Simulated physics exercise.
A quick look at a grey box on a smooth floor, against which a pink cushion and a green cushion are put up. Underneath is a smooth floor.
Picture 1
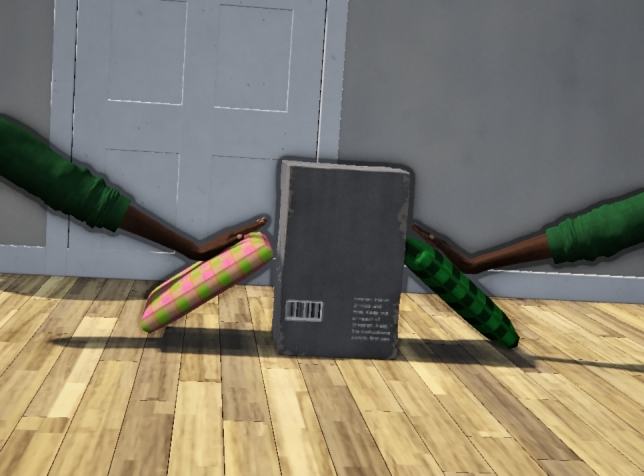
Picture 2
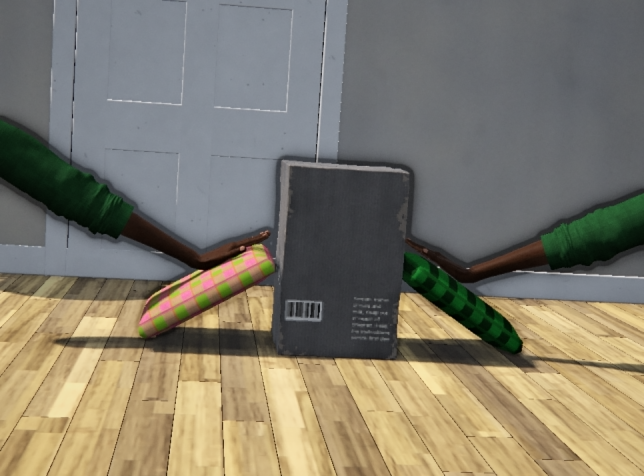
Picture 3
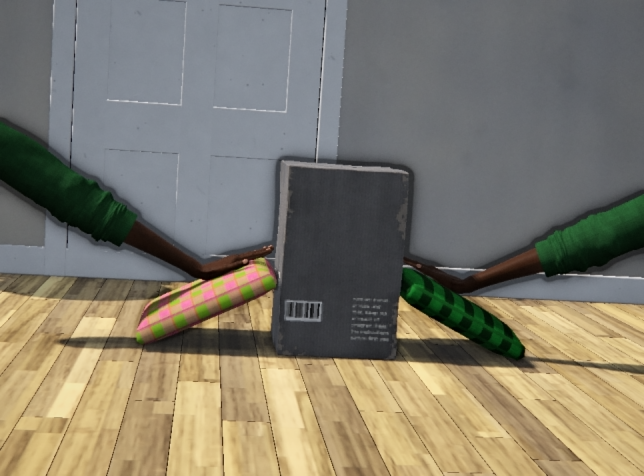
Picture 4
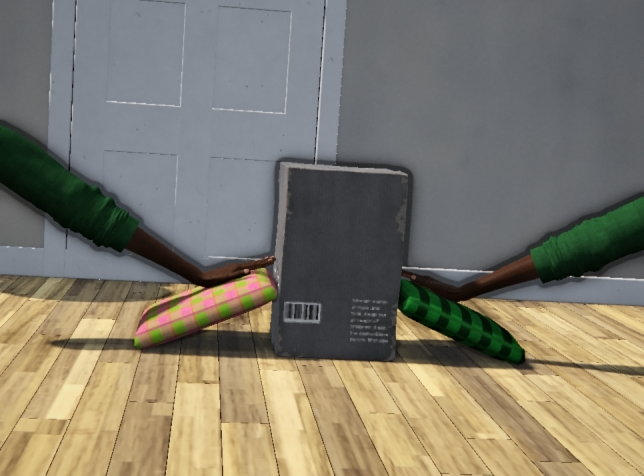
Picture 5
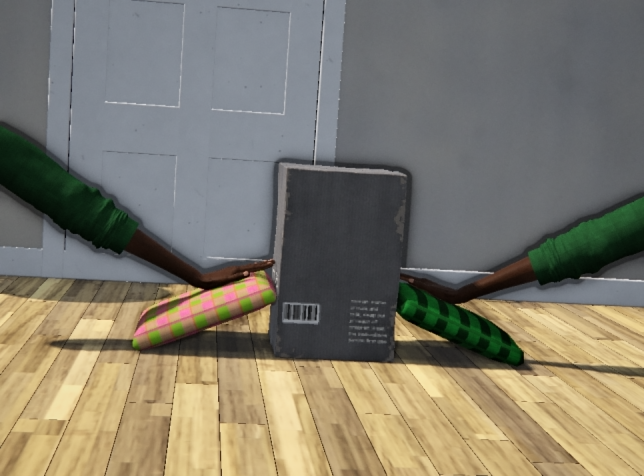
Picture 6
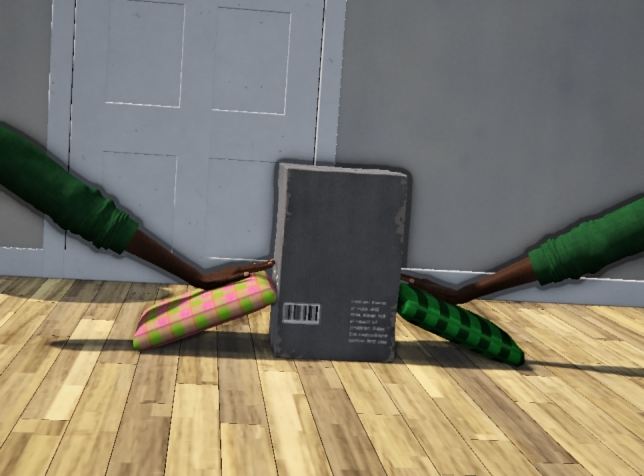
Two hands press a pink cushion and a green cushion lower against a grey box.
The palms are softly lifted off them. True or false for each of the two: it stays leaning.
Pink cushion - false; green cushion - false.
Then, 0.26 s on from there, pink cushion flat on the floor near (201, 326); green cushion flat on the floor near (452, 337).
Then, 0.62 s on from there, pink cushion flat on the floor near (201, 328); green cushion flat on the floor near (452, 340).
In the end, pink cushion flat on the floor near (201, 328); green cushion flat on the floor near (452, 340). The pink cushion slides down flat and the green cushion slips and lies down.
